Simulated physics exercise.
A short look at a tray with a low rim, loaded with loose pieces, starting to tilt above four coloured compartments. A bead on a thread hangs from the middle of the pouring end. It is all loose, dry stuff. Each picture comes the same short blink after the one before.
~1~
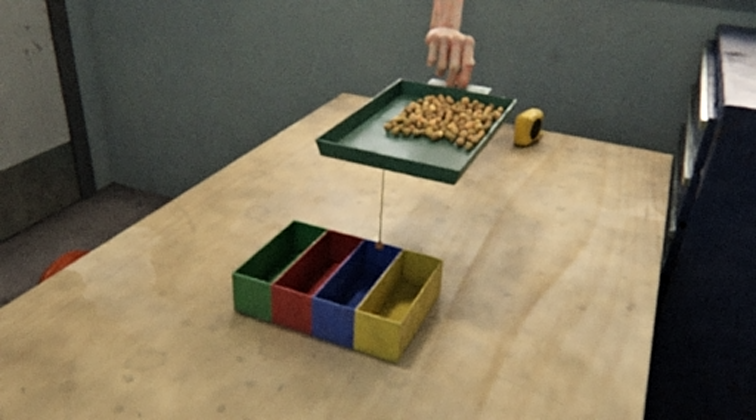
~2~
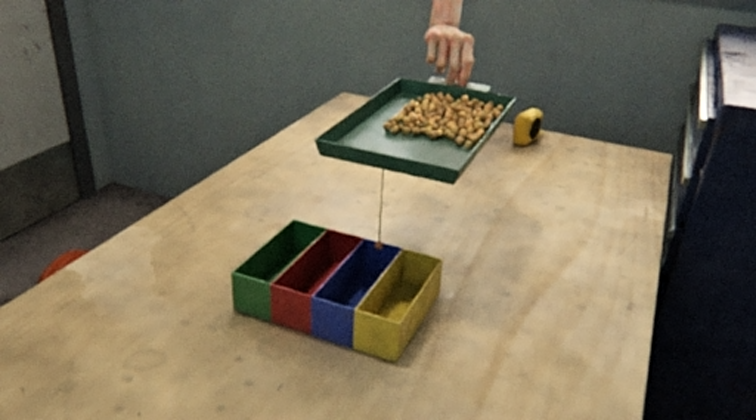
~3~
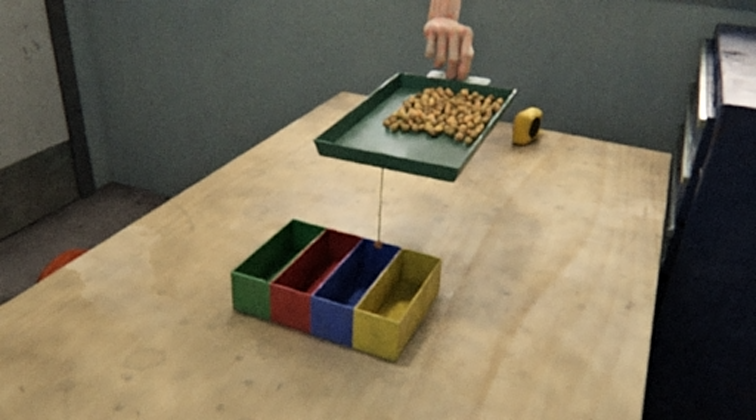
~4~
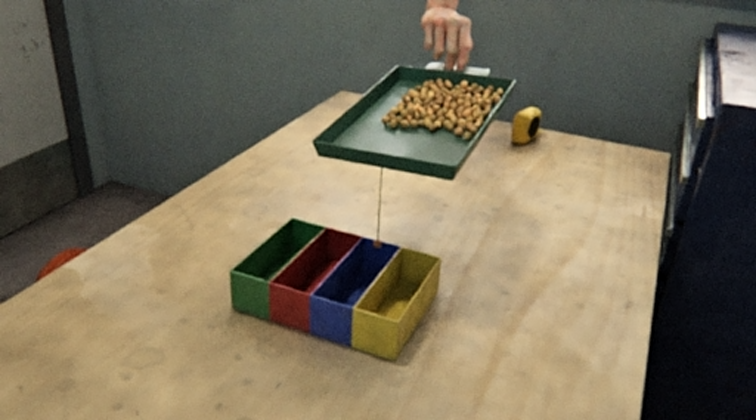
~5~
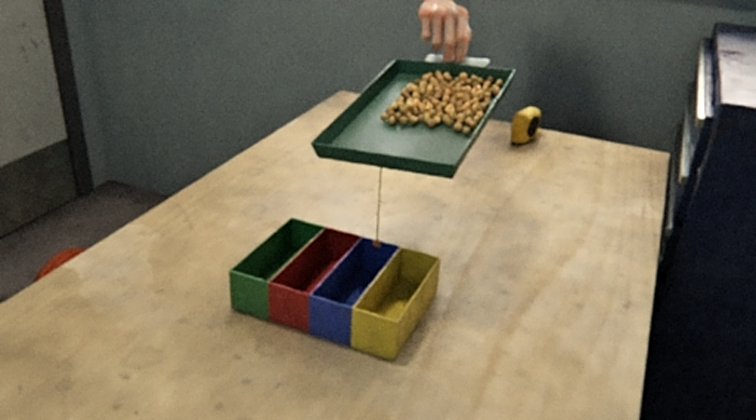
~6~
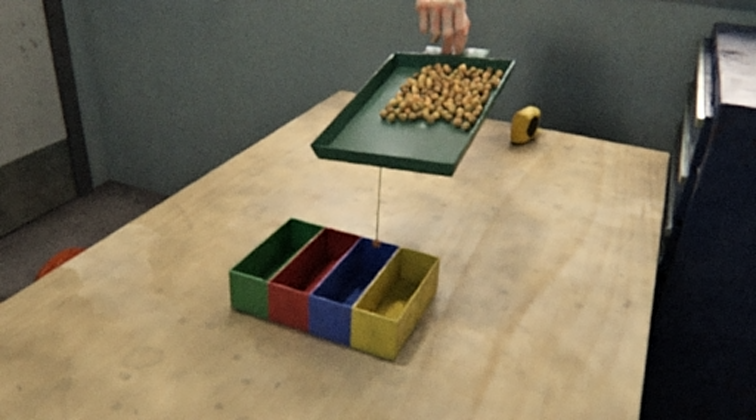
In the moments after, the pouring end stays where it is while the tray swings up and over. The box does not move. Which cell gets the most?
It favours the red compartment.
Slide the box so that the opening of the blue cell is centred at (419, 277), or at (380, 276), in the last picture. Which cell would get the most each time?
The first try: Green. The second: The green one.
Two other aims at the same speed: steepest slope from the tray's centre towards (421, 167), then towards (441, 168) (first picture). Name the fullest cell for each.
At the first place the cell in yellow, at the second the yellow cell.
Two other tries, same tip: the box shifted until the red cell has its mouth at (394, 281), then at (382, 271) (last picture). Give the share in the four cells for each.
First some 10, then 30 per cent.
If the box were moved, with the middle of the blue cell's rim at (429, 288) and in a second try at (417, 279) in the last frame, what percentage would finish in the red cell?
Near 0 % and 0 %.
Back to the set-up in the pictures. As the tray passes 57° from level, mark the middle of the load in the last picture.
At about (356, 131).
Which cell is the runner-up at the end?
It is that green cell.
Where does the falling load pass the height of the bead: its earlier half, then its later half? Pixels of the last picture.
The first part at (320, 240); the rest at (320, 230).
Soon, tray tipped steeply; nearly all on the tray; a stray few falling or outside the box.
A while on, tray tipped right over; most on the tray; a small part in the red cell; a stray few in the green cell; a small part falling or outside the box.
Towards the end, tray tipped past a quarter turn; about half in the red cell; about a quarter in the green cell; a small part in the blue cell; a stray few falling or outside the box.
Finally, tray tipped past a quarter turn; about half in the red cell; about a quarter in the green cell; a small part in the blue cell; none in the yellow cell; a stray few outside the box.
